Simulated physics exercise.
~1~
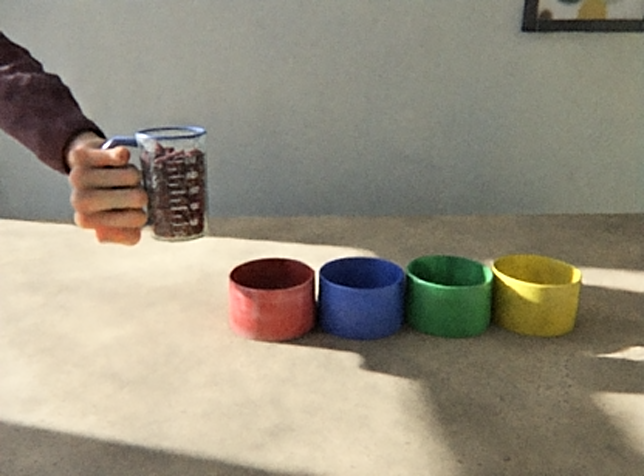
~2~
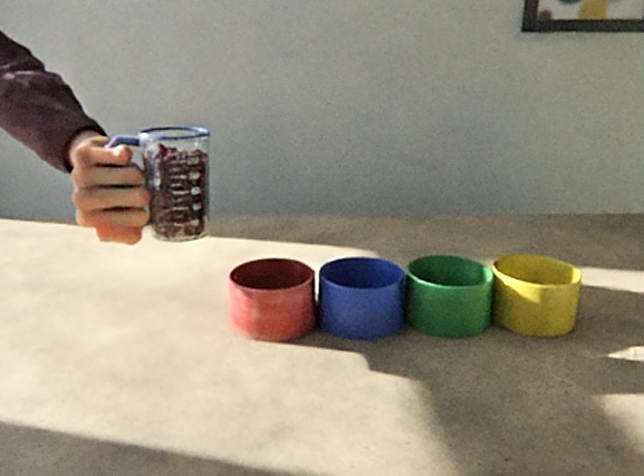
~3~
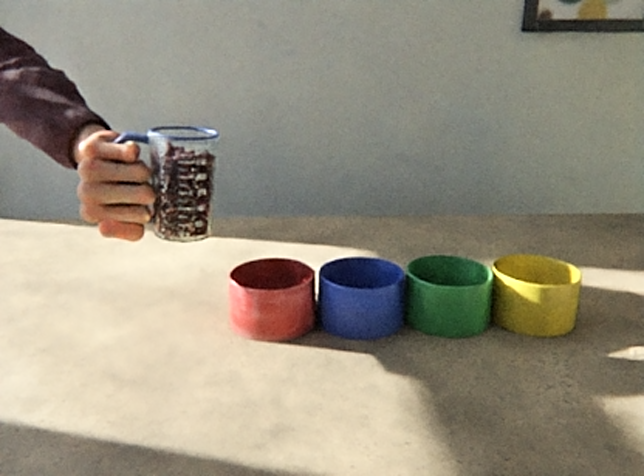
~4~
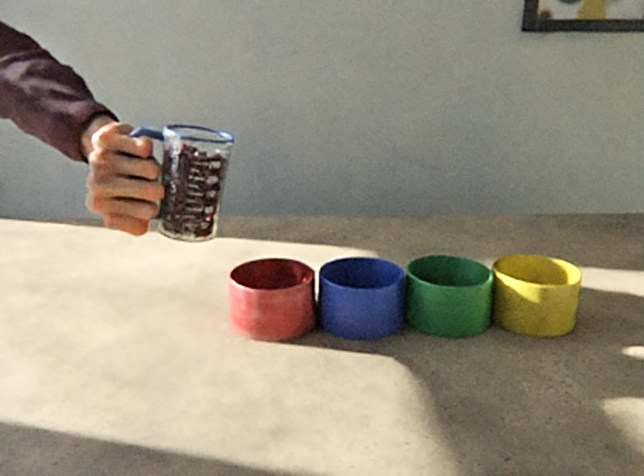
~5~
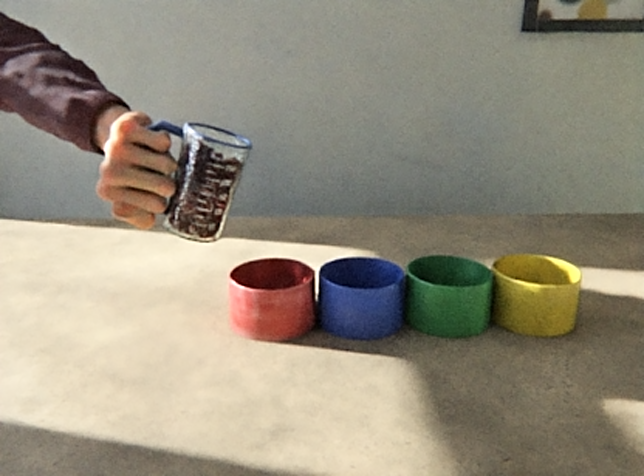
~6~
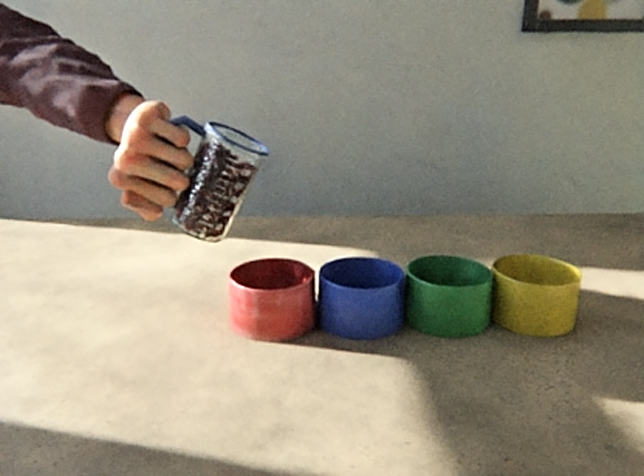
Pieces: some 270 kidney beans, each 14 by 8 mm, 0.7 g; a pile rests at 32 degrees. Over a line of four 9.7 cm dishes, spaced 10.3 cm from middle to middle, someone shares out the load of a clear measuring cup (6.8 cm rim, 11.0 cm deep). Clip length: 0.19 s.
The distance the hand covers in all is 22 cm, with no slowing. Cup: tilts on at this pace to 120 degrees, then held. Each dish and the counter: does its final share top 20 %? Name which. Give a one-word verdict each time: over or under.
Result: Red dish: It will be left with one in five or fewer; blue dish: It will be left with one in five or fewer; green dish: It will be left with more than one in five; yellow dish: It will be left with one in five or fewer; counter: It will be left with one in five or fewer.
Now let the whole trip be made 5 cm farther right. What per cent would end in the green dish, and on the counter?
I'd expect green at 60 and the counter at 20.
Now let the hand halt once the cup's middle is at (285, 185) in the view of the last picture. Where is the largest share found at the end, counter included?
Most of it ends up at blue.
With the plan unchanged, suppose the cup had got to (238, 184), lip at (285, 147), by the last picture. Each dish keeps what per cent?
Then red 0, blue 0, green 100, and yellow 0.
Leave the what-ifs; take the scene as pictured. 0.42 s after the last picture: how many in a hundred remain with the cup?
Roughly 90 per cent, I'd say.
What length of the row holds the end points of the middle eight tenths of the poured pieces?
The stretch is around 6 cm long.
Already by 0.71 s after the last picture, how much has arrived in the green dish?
Close to 90 percent of the load.
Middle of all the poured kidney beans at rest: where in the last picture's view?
Look around (450, 296) in the last picture.
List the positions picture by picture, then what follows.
In the first frame, cup at (176, 184), tilt 0 degrees, lip at (204, 133), moved 0.0 cm; middle of the pieces at (177, 197); red dish at (272, 273); blue dish at (361, 272); green dish at (449, 271); yellow dish at (536, 270).
In the second frame, cup at (178, 184), tilt 1 degrees, lip at (208, 133), moved 0.2 cm; middle of the pieces at (178, 197).
In the third frame, cup at (184, 184), tilt 5 degrees, lip at (217, 136), moved 0.8 cm; middle of the pieces at (183, 197).
In the fourth frame, cup at (193, 184), tilt 11 degrees, lip at (232, 140), moved 1.8 cm; middle of the pieces at (191, 197).
In the fifth frame, cup at (205, 184), tilt 19 degrees, lip at (250, 146), moved 3.1 cm; middle of the pieces at (201, 197).
In the sixth frame, cup at (217, 184), tilt 27 degrees, lip at (268, 153), moved 4.4 cm; middle of the pieces at (212, 196); red dish at (272, 273); blue dish at (361, 272); green dish at (449, 271); yellow dish at (536, 270).
Then, 0.25 s after the last picture, tilt 80 degrees; cup holds 100 %.
Then, 0.42 s after the last picture, tilt 114 degrees; cup holds 90 %, green 5 %.
Then, 0.71 s after the last picture, tilt 120 degrees; cup holds 5 %, green 90 %.
In the end, red 0 %, blue 0 %, green 100 %, yellow 0 %, counter 0 %.
